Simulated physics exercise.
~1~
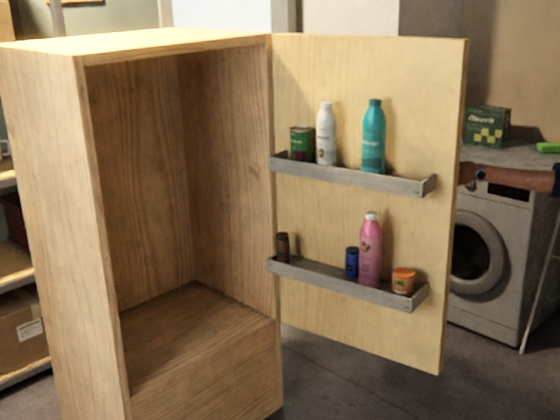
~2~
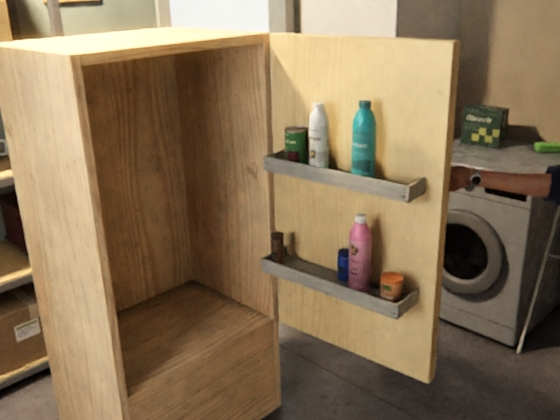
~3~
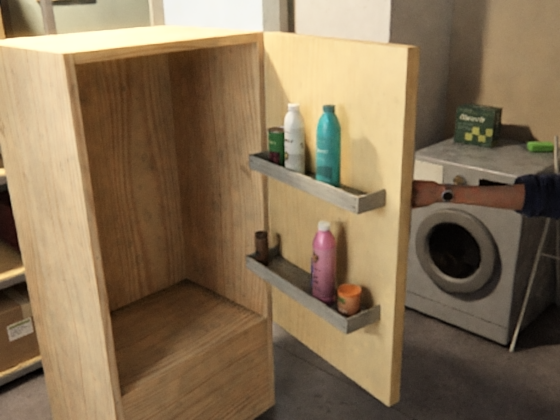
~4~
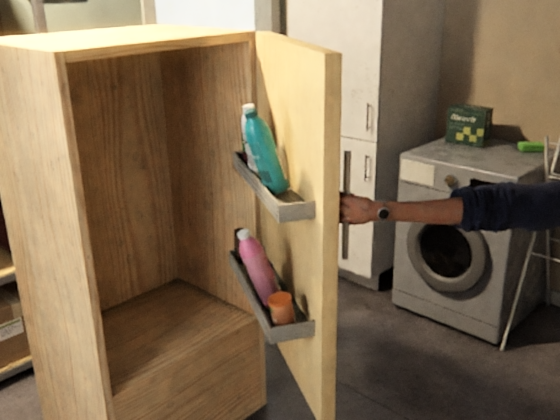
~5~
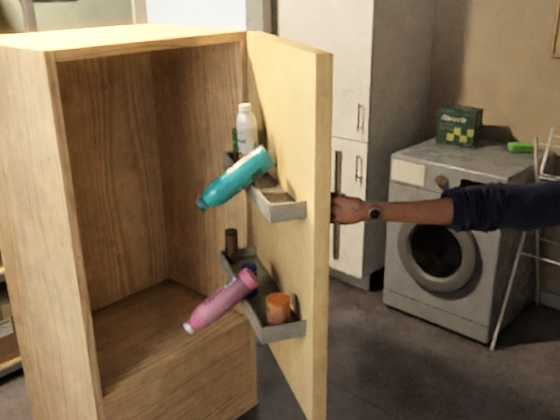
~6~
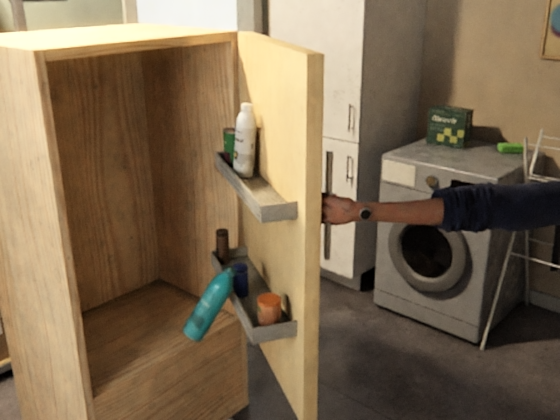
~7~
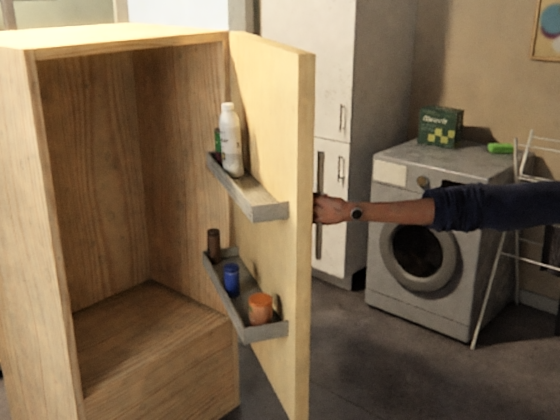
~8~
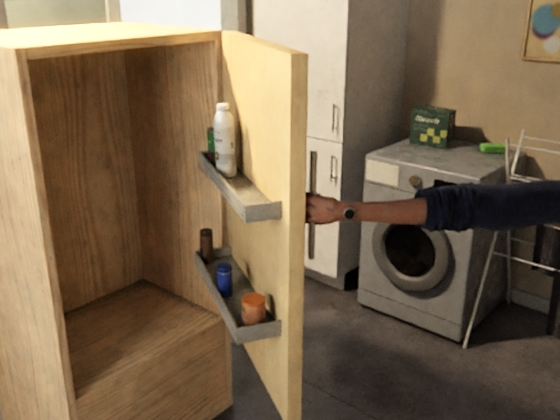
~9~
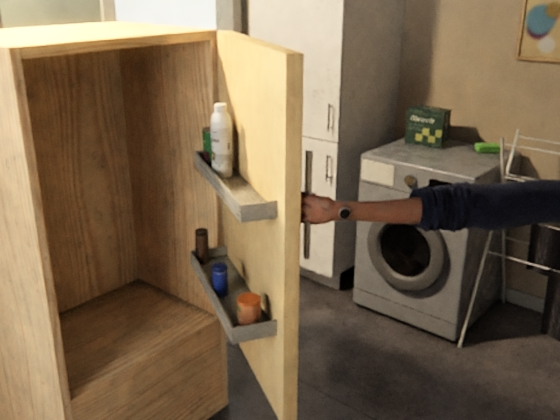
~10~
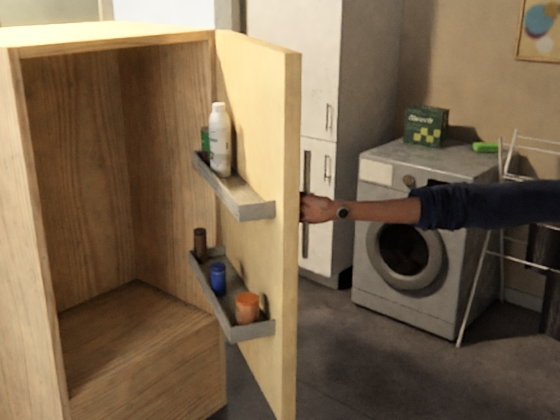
In a utility room with a washing machine, a hand swings a wooden cabinet's racked door partway shut and stops; the turquoise and pink bottles tip over the rails and fall out, while the white bottle, blue container and orange tin stay in the racks.
